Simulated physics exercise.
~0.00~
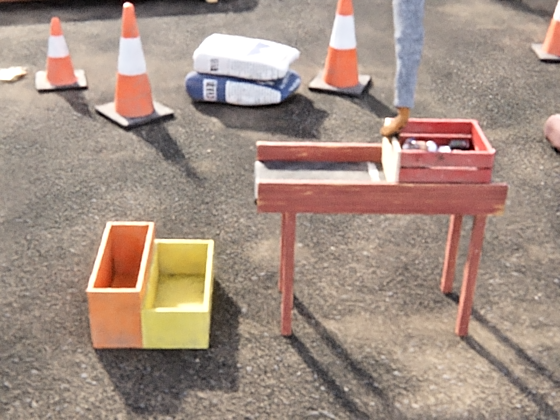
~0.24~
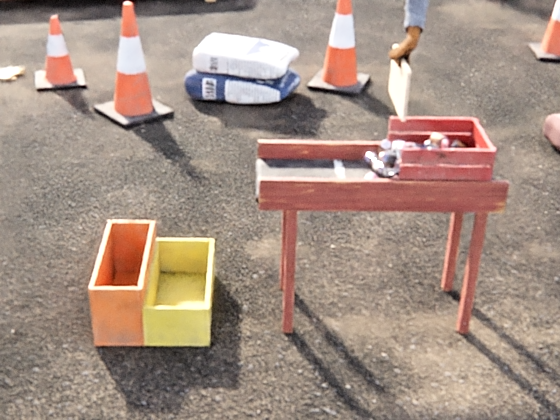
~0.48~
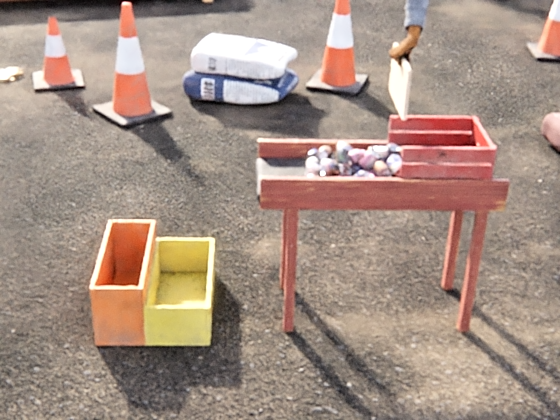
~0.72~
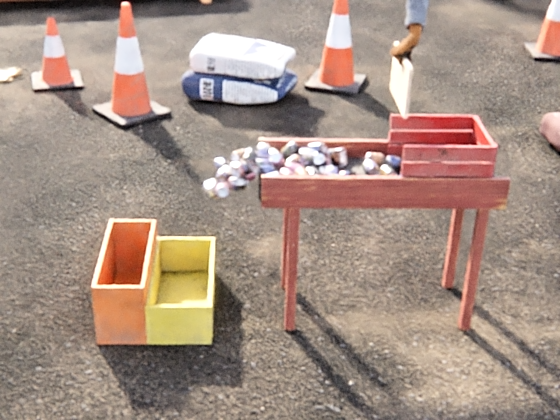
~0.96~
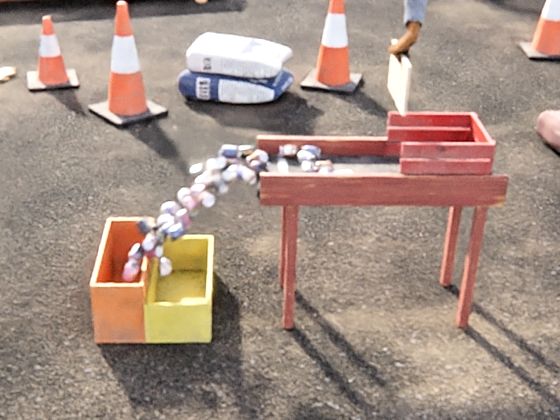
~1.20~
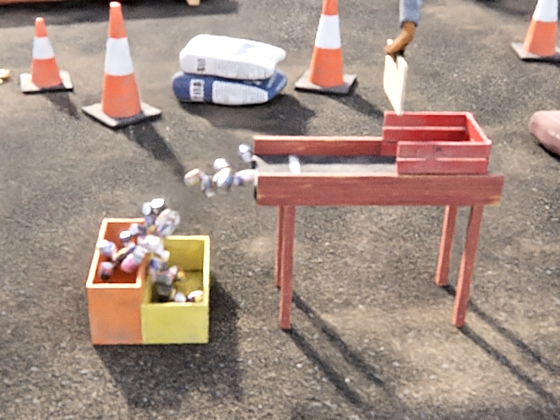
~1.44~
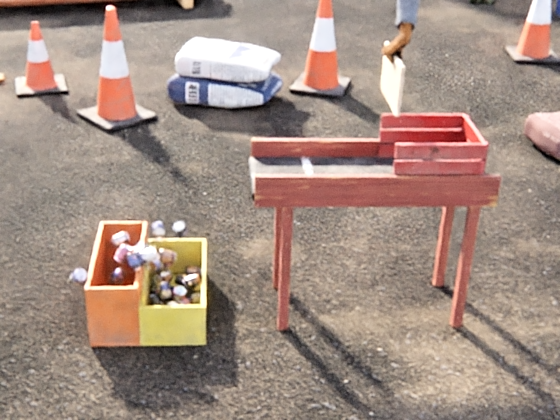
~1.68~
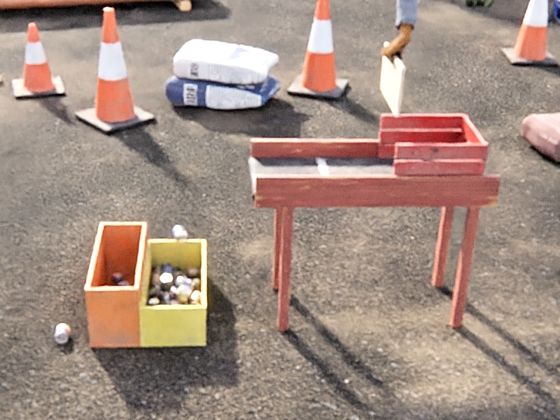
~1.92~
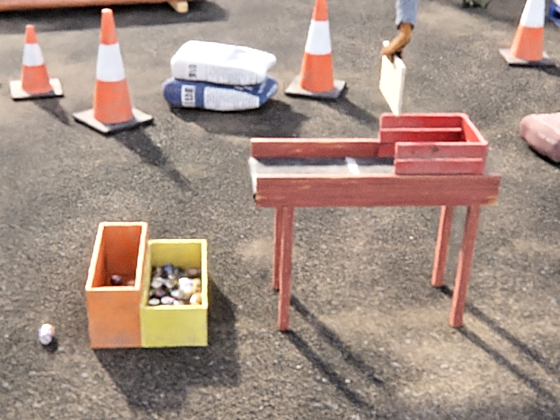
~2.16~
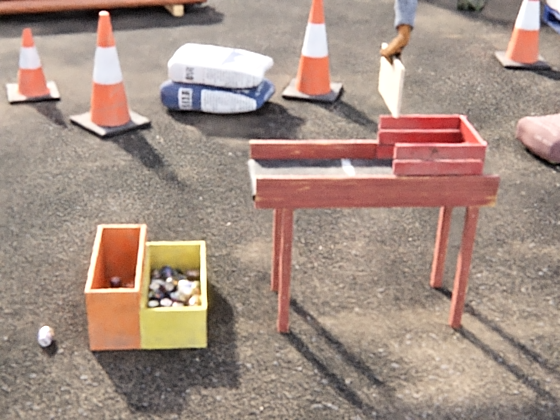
Small pale cans spilling from a red pen along a belt as a hand holds up a gate, most landing in yellow and orange boxes.
